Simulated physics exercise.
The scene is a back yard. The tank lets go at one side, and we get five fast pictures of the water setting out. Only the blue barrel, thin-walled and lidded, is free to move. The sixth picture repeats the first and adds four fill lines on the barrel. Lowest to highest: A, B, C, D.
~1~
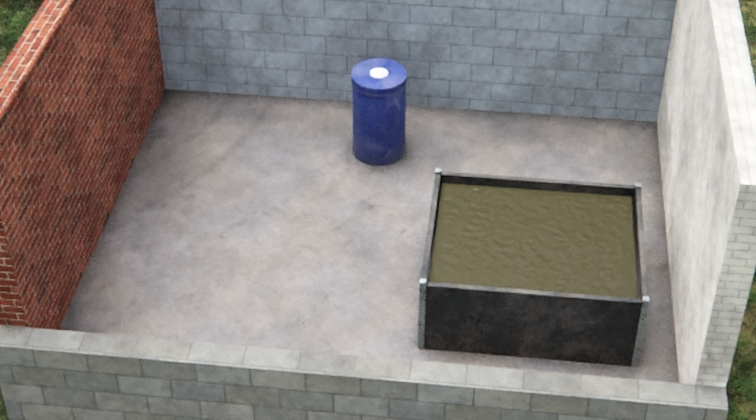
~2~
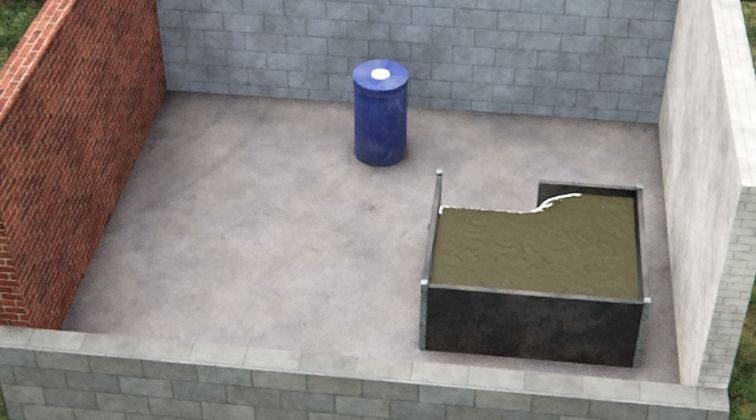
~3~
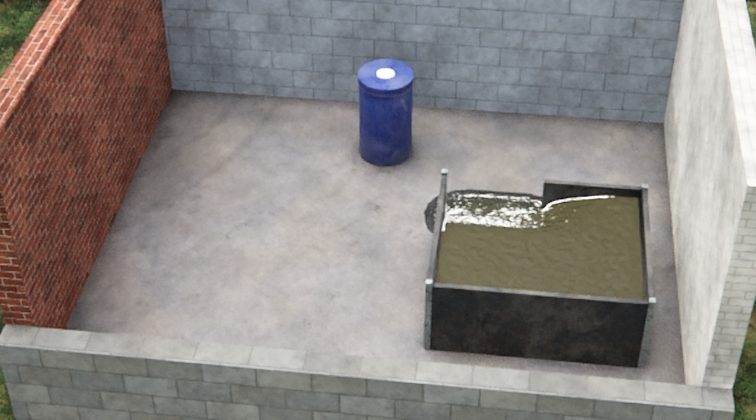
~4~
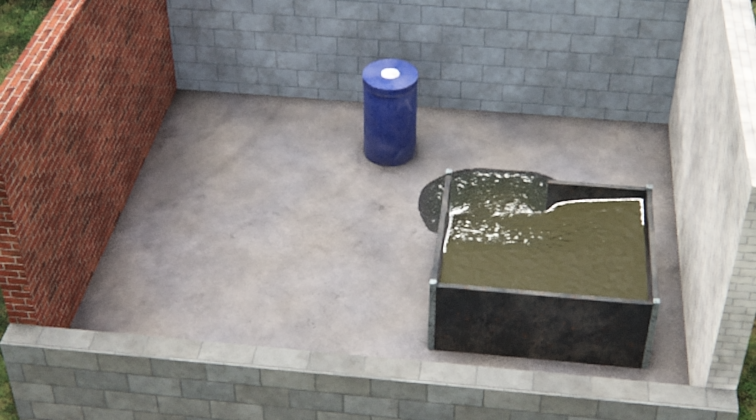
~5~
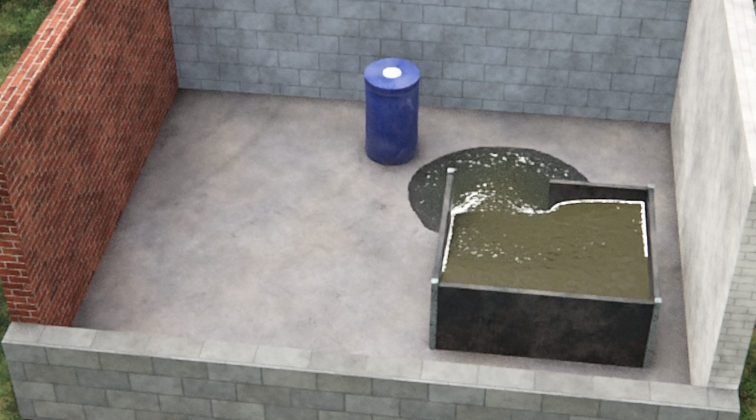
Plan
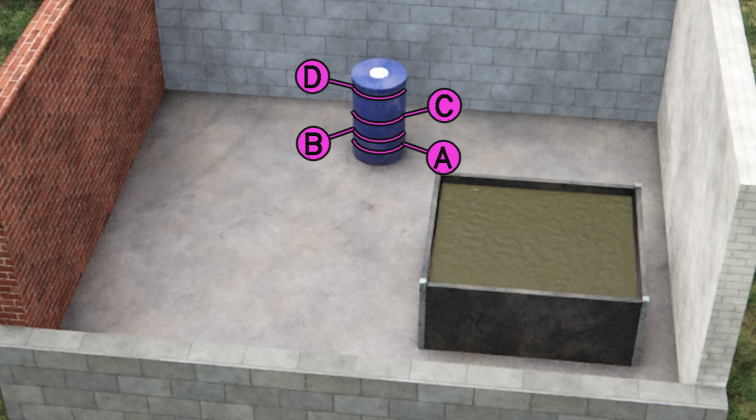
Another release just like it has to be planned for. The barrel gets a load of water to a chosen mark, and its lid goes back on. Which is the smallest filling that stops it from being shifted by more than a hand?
It is B.
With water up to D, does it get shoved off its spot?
No, that is safe.
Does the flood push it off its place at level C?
No, that is safe.
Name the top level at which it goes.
A it is.
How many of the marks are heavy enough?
Three of them.
On the marked copy, A at (376, 152); B at (376, 141); C at (376, 123); D at (376, 98); from the bottom up A, B, C, D.
With A, it is pushed about its own width away.
With B, it does not move.
With C, it does not move.
With D, it does not move.
